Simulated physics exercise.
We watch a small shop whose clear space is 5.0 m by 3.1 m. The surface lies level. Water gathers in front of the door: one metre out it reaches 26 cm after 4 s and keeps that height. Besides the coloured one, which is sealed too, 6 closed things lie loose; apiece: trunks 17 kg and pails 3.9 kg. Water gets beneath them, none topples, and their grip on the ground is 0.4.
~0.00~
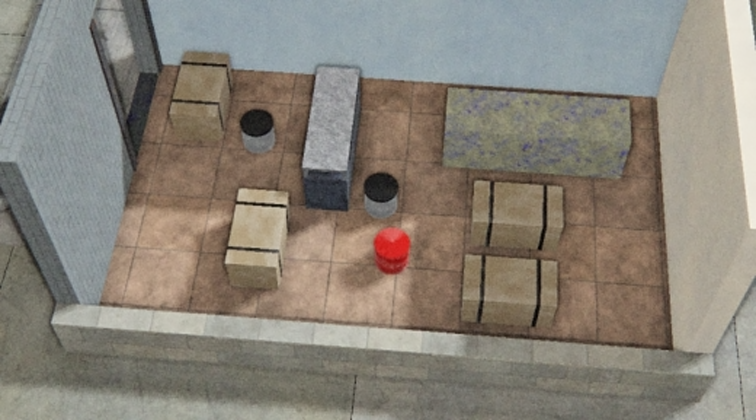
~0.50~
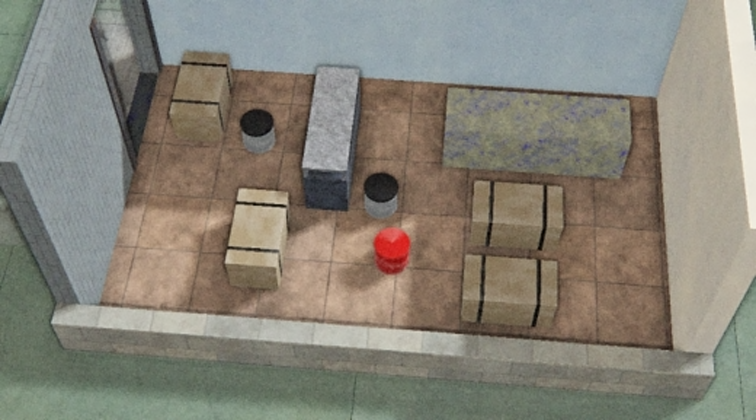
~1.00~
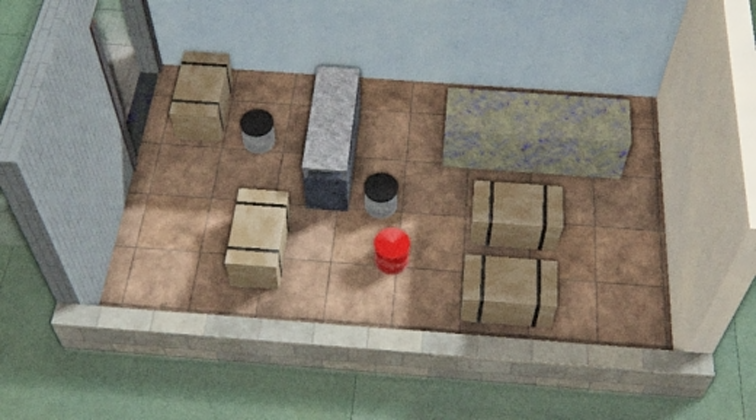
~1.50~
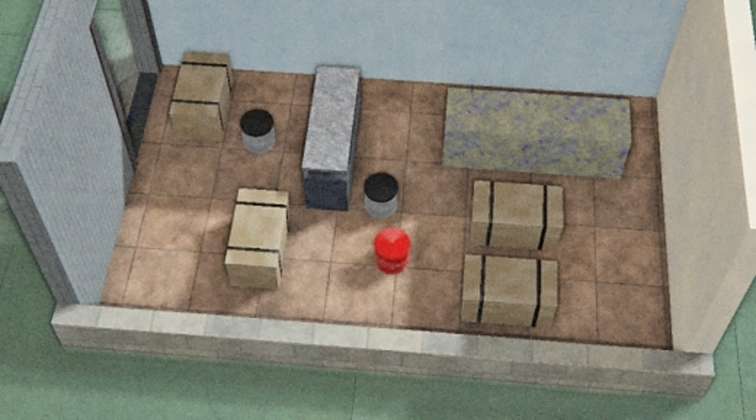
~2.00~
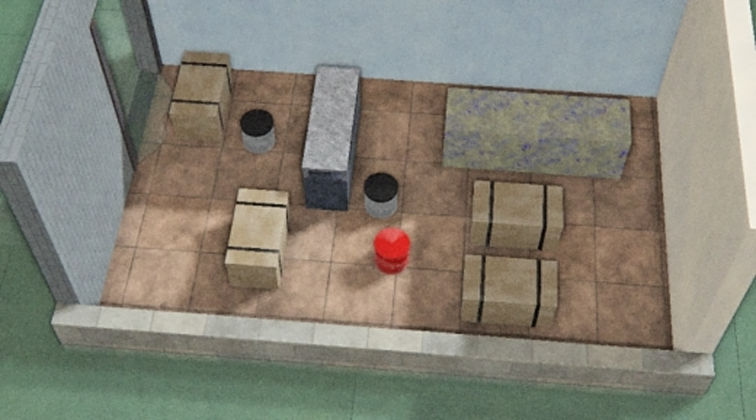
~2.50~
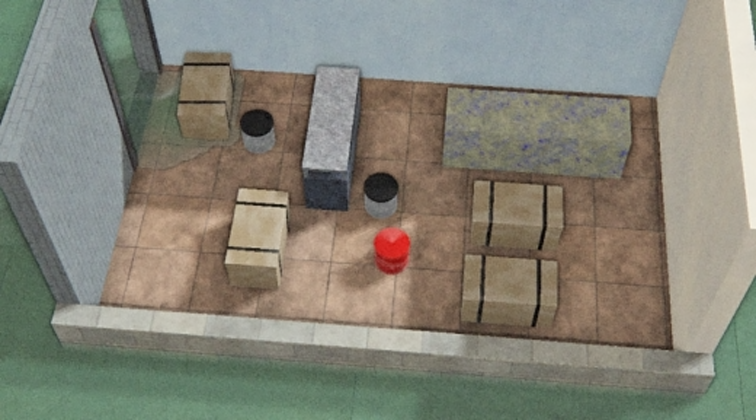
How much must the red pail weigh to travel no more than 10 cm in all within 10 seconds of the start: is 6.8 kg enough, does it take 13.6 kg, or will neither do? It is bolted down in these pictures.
Verdict: The lower weight is enough.
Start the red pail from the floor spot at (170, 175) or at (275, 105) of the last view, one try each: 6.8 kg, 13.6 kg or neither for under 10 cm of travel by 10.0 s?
In that order: Neither holds; neither is enough.
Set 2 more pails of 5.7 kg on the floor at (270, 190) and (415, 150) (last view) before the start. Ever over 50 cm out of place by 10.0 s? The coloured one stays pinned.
In that order: More, short of it.
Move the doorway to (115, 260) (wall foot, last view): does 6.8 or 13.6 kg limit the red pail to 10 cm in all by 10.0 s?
In that case neither weight holds it.
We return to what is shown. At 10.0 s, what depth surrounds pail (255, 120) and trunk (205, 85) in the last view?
About 15 and 20 cm.
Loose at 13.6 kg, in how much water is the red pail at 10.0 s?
Roughly 6 cm.
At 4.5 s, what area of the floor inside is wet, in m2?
About 5.5 m2.
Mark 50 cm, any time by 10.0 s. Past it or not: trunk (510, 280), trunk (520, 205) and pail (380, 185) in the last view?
In turn: Over, under, less.
After 3.5 s the red pail would be 0 cm from its start with 6.8 kg and 0 cm from its start with 13.6 kg; 0 cm of water round it then.
After 4.5 s the red pail would be 0 cm from its start with 6.8 kg and 0 cm from its start with 13.6 kg; 1 cm of water round it then.
After 7.0 s the red pail would be 0 cm from its start with 6.8 kg and 0 cm from its start with 13.6 kg; 3 cm of water round it then.
After 10.0 s the red pail would be 4 cm from its start with 6.8 kg and 0 cm from its start with 13.6 kg; 6 cm of water round it then.
